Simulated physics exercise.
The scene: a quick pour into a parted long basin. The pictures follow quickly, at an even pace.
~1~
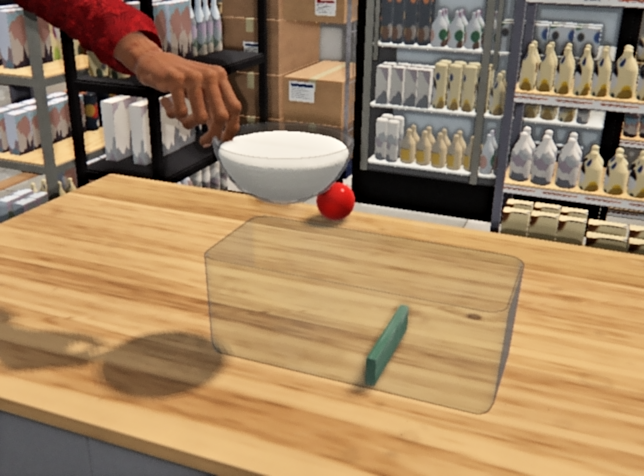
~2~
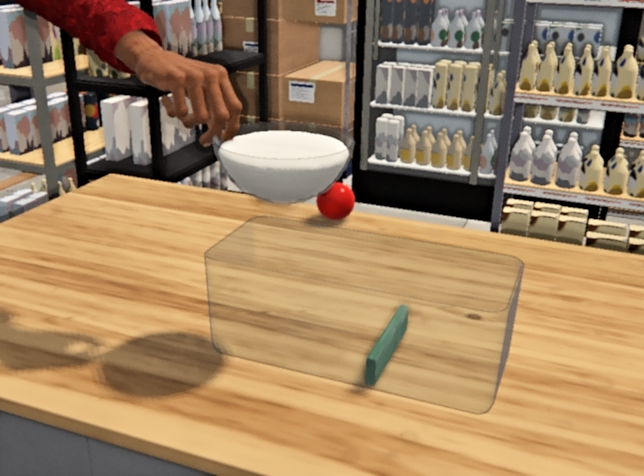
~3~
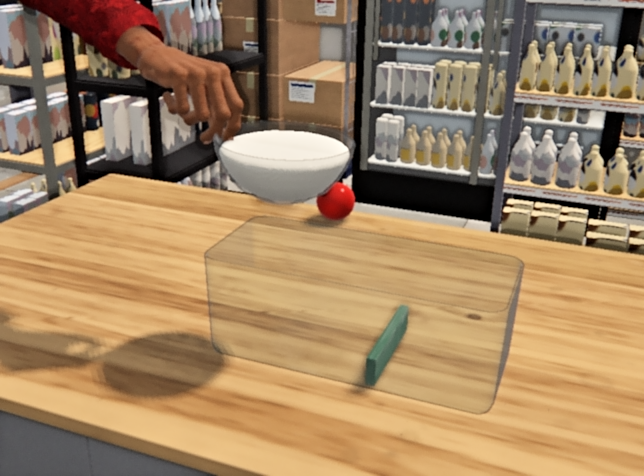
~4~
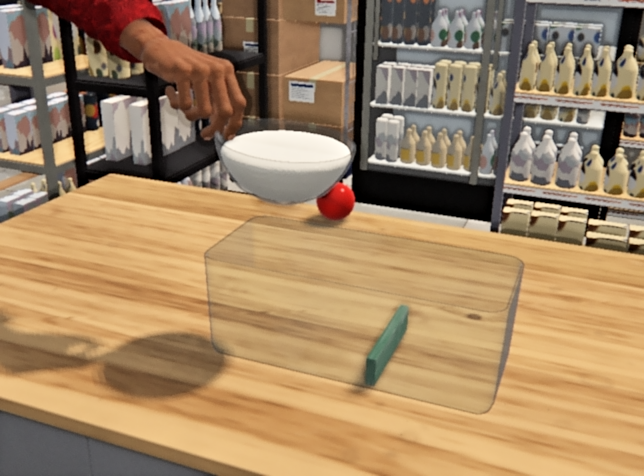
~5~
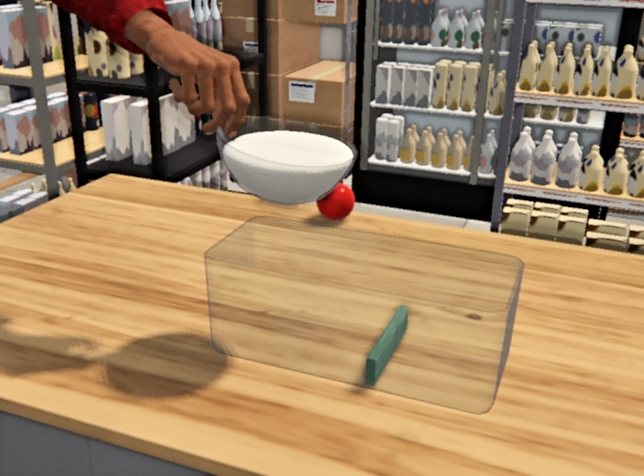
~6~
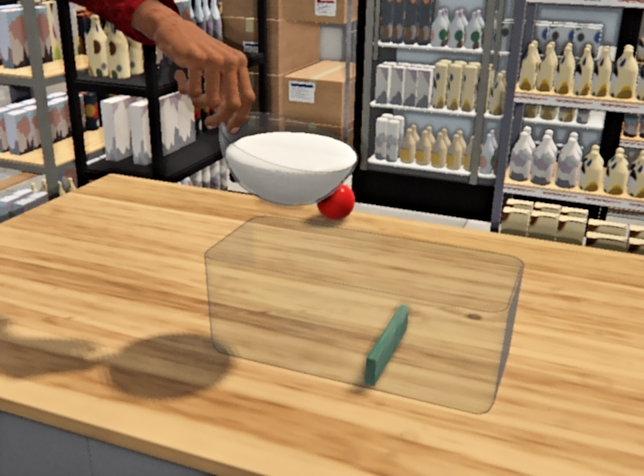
On a wooden counter in a shop, a clear long basin with a low green wall inside stands before a small red ball. Above it, a red-sleeved hand holds a white bowl of milk, which starts level, edges slightly right, and gradually tilts a little, its right side dipping.
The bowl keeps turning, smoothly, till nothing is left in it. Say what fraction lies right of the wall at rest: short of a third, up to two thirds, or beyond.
It comes to from a third to two thirds.
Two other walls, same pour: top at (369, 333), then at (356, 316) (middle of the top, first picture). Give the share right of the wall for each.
In turn 65 and 85 in a hundred.
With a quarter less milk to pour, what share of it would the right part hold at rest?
Some 45 per cent.
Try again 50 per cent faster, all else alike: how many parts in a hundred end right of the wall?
About 45 per cent.
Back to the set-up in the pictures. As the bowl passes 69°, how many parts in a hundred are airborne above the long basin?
Some 25 per cent.
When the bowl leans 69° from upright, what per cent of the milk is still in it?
Near 25 %.
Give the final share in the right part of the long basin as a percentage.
Roughly 55 in a hundred.
A moment on, the bowl is tipped part way and 24 per cent is still to pour, 15 is left of the wall and 37 right of it.
Next, the bowl is tipped right over and 0 per cent is still to pour, 43 is left of the wall and 57 right of it.
Then the bowl is tipped right over and 0 per cent is still to pour, 43 is left of the wall and 56 right of it.
Later the bowl is tipped right over and 0 per cent is still to pour, 43 is left of the wall and 56 right of it.
In the end 43 per cent lies left of the wall, 56 right of it and 1 outside.
